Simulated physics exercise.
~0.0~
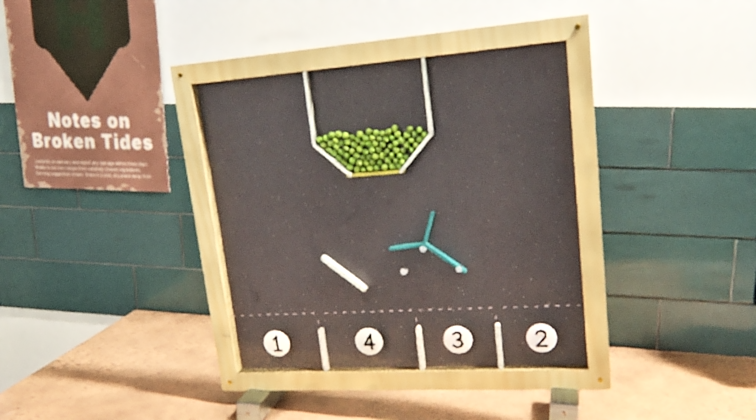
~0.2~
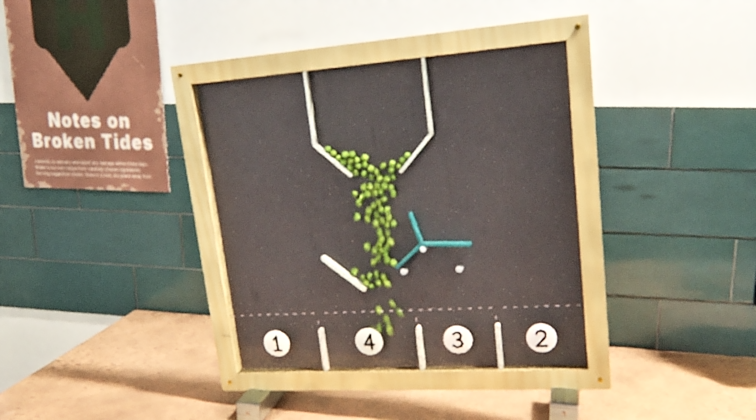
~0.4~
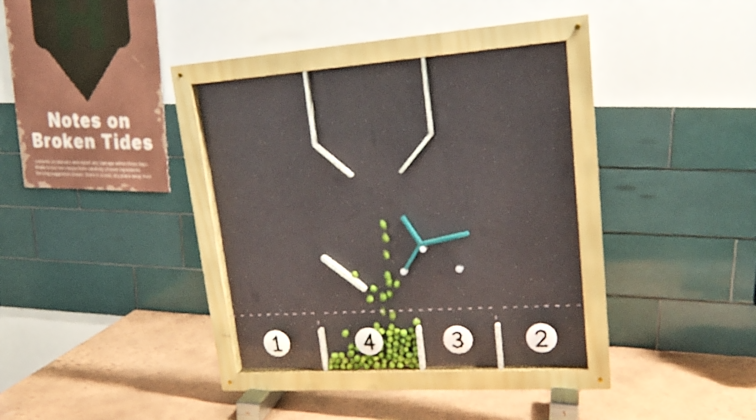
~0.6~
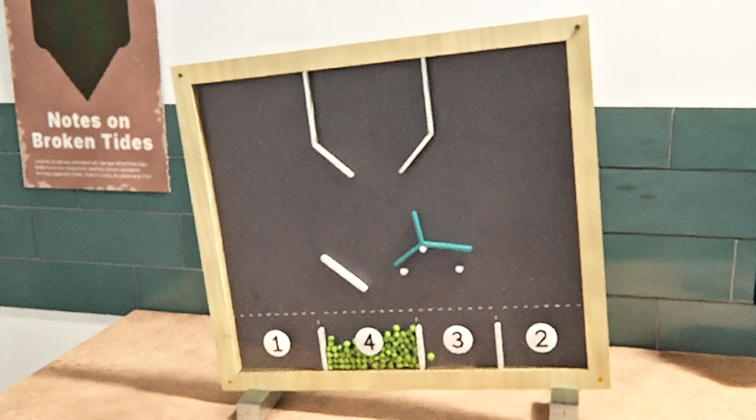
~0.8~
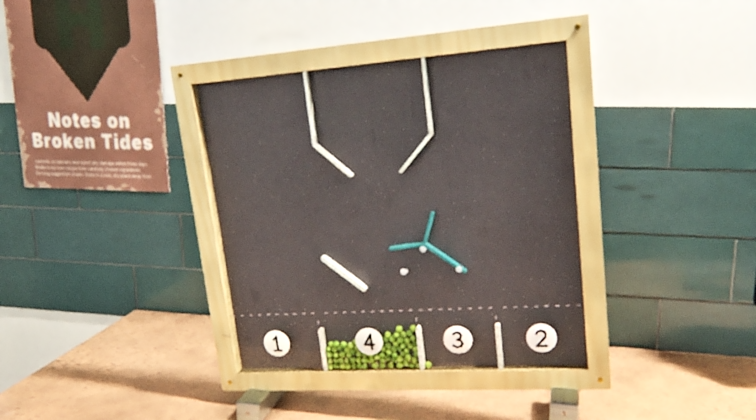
Green peas poured from a hopper in an upright framed board, passing a slanted white bar and a turquoise rocker that swung left end down, and piled into the bin marked four, nearly all settling there as the rocker tipped back right.
